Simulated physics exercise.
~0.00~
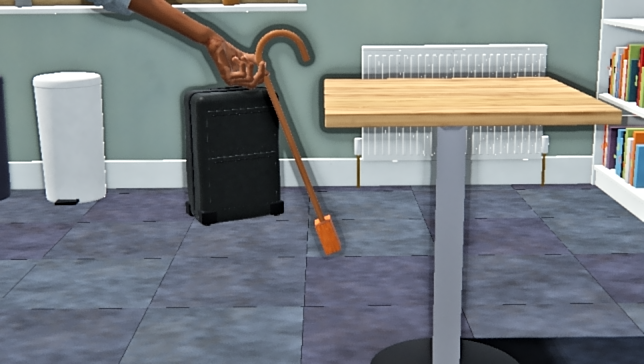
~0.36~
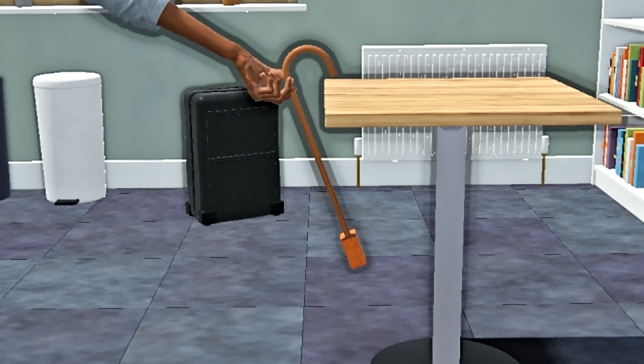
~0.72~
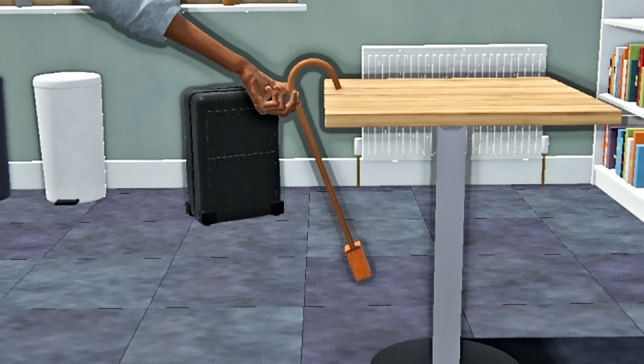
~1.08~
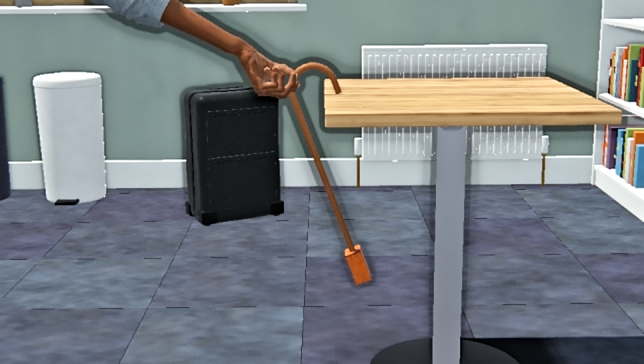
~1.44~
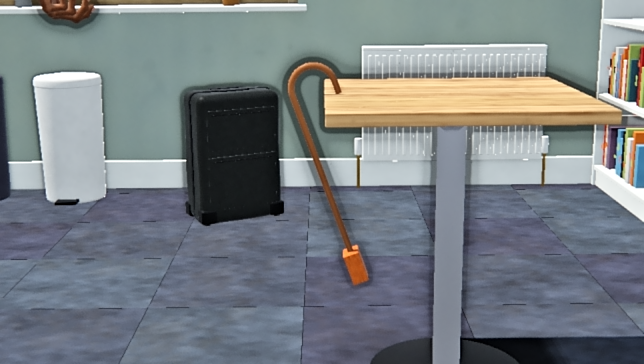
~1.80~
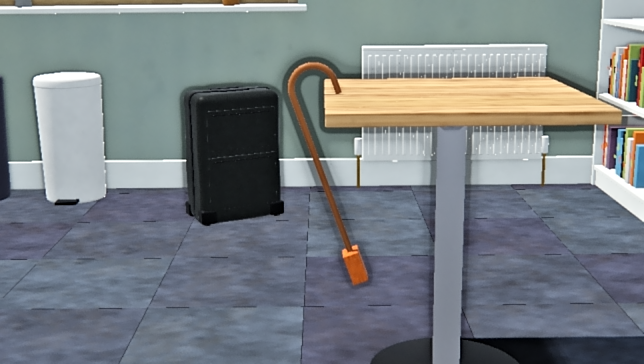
At the start, a hand reaches in from the upper left, holding an orange-brown stick with a curved handle and a block-like orange end, beside a wooden-topped table. A black suitcase and a white bin stand against the wall behind. The hand moves the stick to the right and slightly down, bringing the curved handle over the table's left edge. It lowers the hook onto the tabletop, then lets go and draws back toward the upper left. The stick stays hooked on the edge, hanging at a slant above the floor, while the table stays still.
